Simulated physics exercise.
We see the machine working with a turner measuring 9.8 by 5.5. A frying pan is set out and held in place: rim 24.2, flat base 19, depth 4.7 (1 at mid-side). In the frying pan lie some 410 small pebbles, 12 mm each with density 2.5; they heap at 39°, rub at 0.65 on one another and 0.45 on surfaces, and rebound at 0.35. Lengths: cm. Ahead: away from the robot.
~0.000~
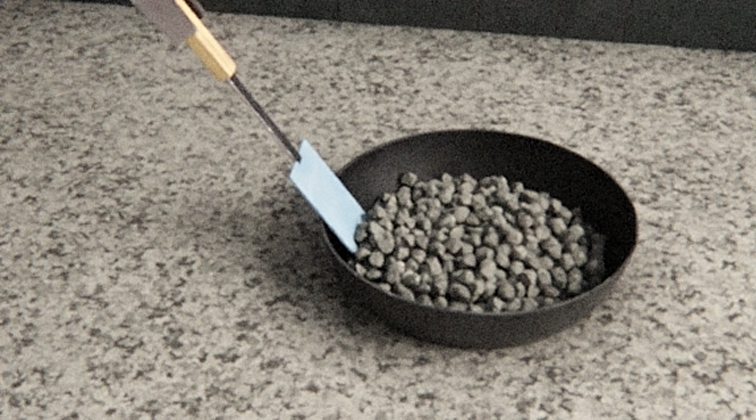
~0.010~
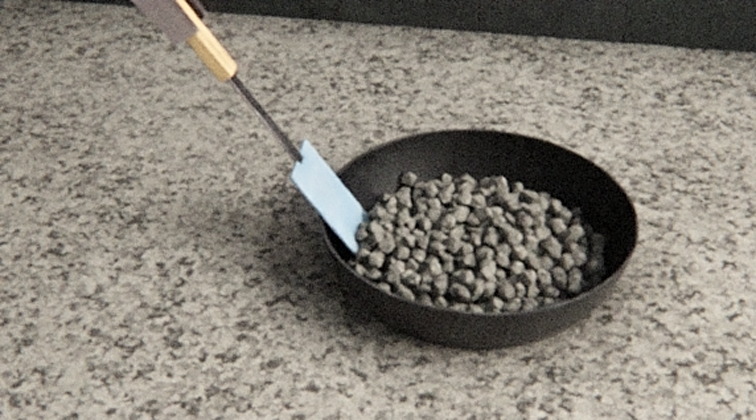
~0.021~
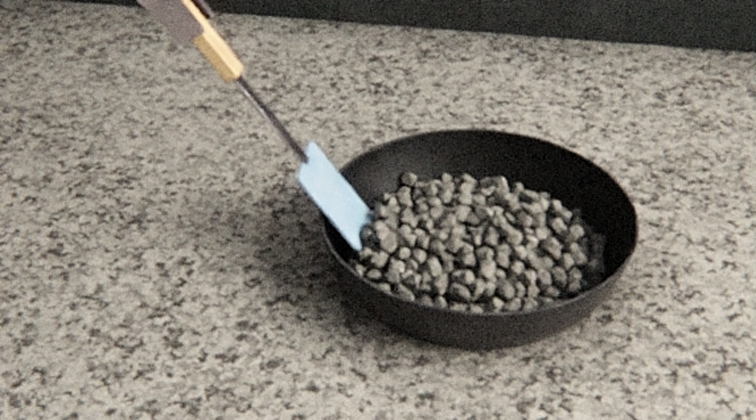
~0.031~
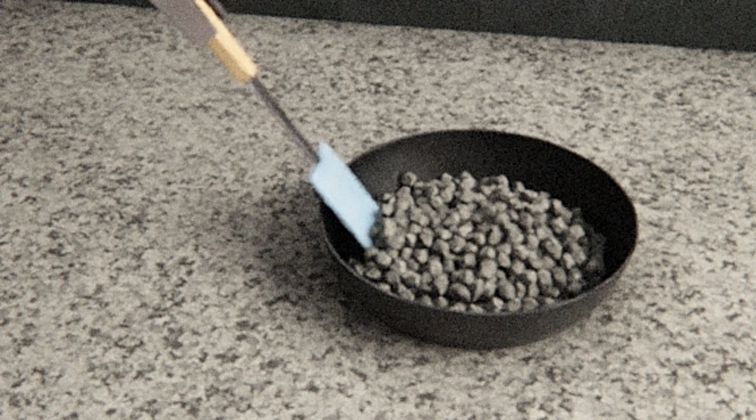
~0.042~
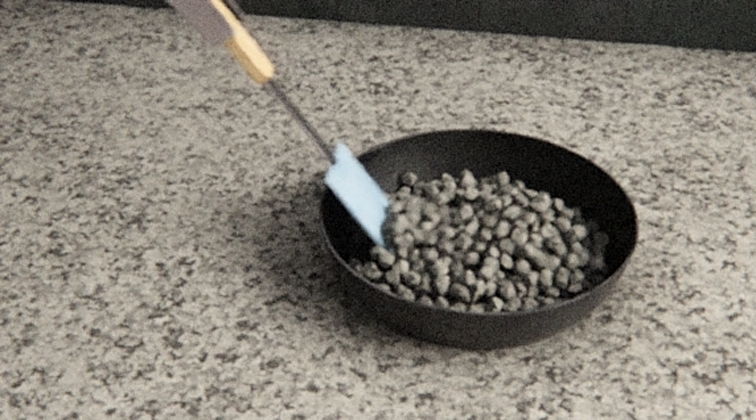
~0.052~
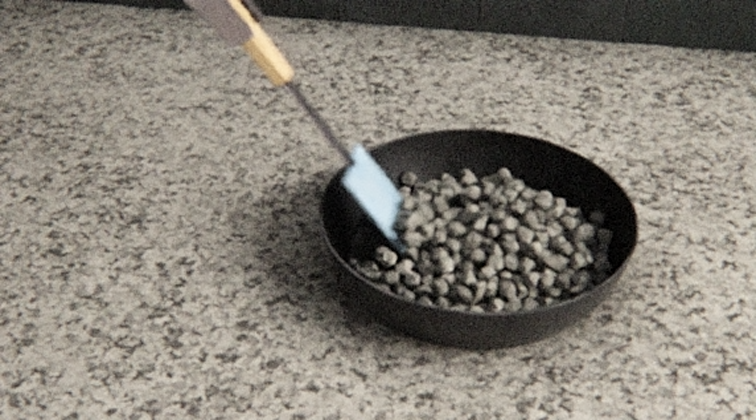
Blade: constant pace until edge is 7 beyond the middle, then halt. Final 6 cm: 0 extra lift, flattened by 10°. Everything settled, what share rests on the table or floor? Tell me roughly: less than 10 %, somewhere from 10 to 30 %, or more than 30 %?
Less than 10 %.
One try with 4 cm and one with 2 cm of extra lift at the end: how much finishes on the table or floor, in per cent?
First try about 15 %, second try about 10 %.
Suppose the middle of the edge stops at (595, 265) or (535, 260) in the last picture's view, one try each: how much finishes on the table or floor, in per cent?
Around 10 per cent for the first try and 0 per cent for the second.
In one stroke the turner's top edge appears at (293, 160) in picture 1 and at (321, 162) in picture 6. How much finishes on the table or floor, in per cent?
Off the vessel, on the table or floor: Some 0 percent.
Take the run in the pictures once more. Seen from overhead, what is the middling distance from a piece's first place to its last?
Level distance of around 3 cm.
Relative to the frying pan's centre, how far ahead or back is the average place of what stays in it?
Ahead, by around 3.5 cm.
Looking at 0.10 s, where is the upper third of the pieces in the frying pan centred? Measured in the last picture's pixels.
It is centred at about (516, 231).
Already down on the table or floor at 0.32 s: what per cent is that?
My estimate is roughly 5 %.
After 0.08 s, sloping 54°, highest piece 6 above the table; 413 in the frying pan.
After 0.10 s, sloping 51°, highest piece 7 above the table; 413 in the frying pan.
After 0.32 s, sloping 44°, highest piece 6 above the table; 396 in the frying pan, 16 on the table or floor, 1 on the blade or in flight.
After 1.37 s, sloping 44°, highest piece 6 above the table; 396 in the frying pan, 17 on the table or floor.
In the end, 396 in the frying pan, 17 on the table or floor. That is 4 % on the table or floor.
